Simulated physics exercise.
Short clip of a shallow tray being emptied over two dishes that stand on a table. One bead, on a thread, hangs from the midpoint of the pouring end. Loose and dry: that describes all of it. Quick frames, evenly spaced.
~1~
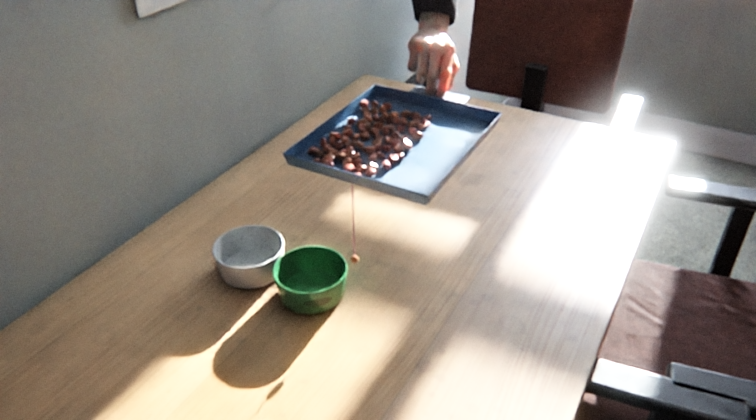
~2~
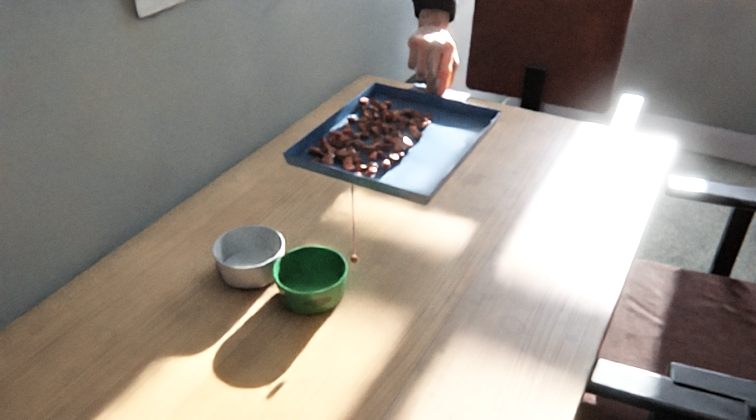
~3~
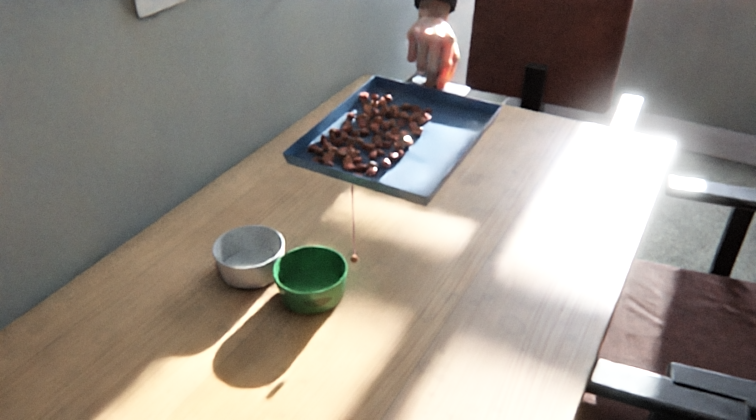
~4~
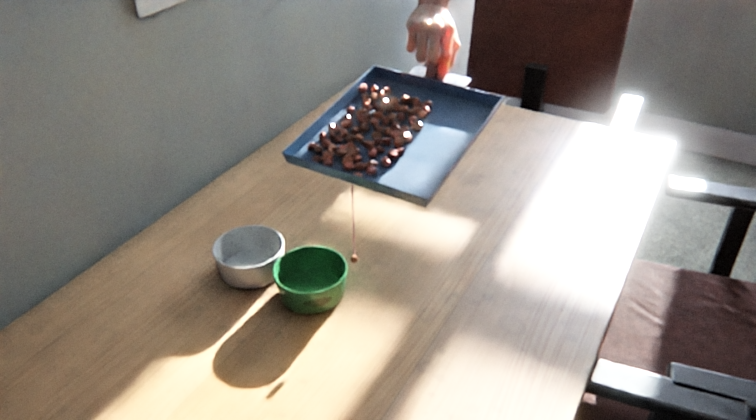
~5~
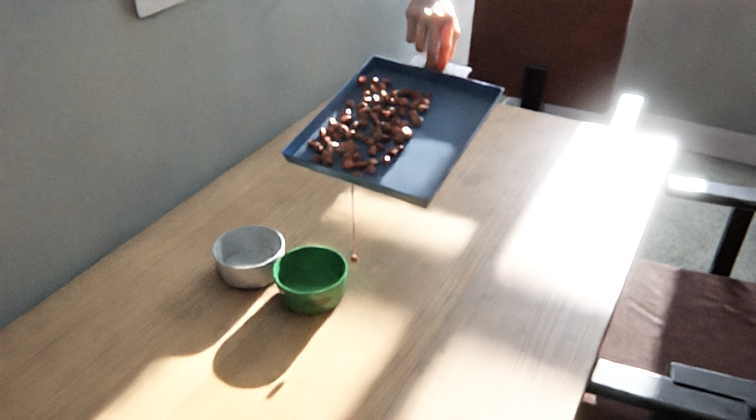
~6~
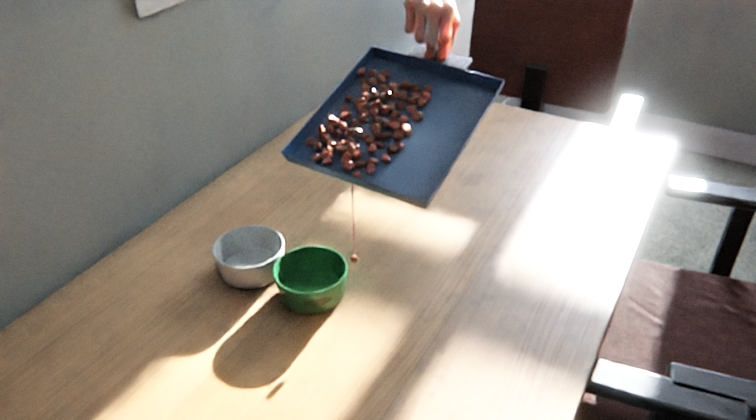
At first, a hand holds a blue tray of reddish-brown pieces nearly level above a wooden table, with a bead hanging on a thread beside a green dish and a grey one. Then the hand raises the far end, tilting the tray steadily toward the dishes, while the pieces stay on it.
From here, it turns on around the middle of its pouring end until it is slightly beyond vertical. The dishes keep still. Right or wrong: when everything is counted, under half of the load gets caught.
Right.
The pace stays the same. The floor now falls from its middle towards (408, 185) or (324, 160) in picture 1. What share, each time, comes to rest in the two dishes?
0 % and 50 %.
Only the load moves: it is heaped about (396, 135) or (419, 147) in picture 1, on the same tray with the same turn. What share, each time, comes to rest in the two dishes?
About 10 %, then about 0 %.
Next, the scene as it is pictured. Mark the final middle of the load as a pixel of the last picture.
I'd put the middle somewhere around (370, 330).
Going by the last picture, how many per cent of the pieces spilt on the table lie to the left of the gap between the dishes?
Some 10 per cent.
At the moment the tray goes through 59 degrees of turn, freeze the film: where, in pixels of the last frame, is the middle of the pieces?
The load is centred about (357, 165).
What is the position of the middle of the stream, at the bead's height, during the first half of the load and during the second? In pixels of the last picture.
At (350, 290) for the first part, then at (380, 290) for the others.
Soon, tray tipped steeply; nearly all on the tray; a stray few in the air.
A while on, tray tipped right over; about two thirds on the tray; about a quarter outside both; a small part in the air.
Towards the end, tray tipped past a quarter turn; a small part in the right dish; most outside both.
Finally, tray tipped past a quarter turn; a small part in the right dish; none in the left dish; most outside both.
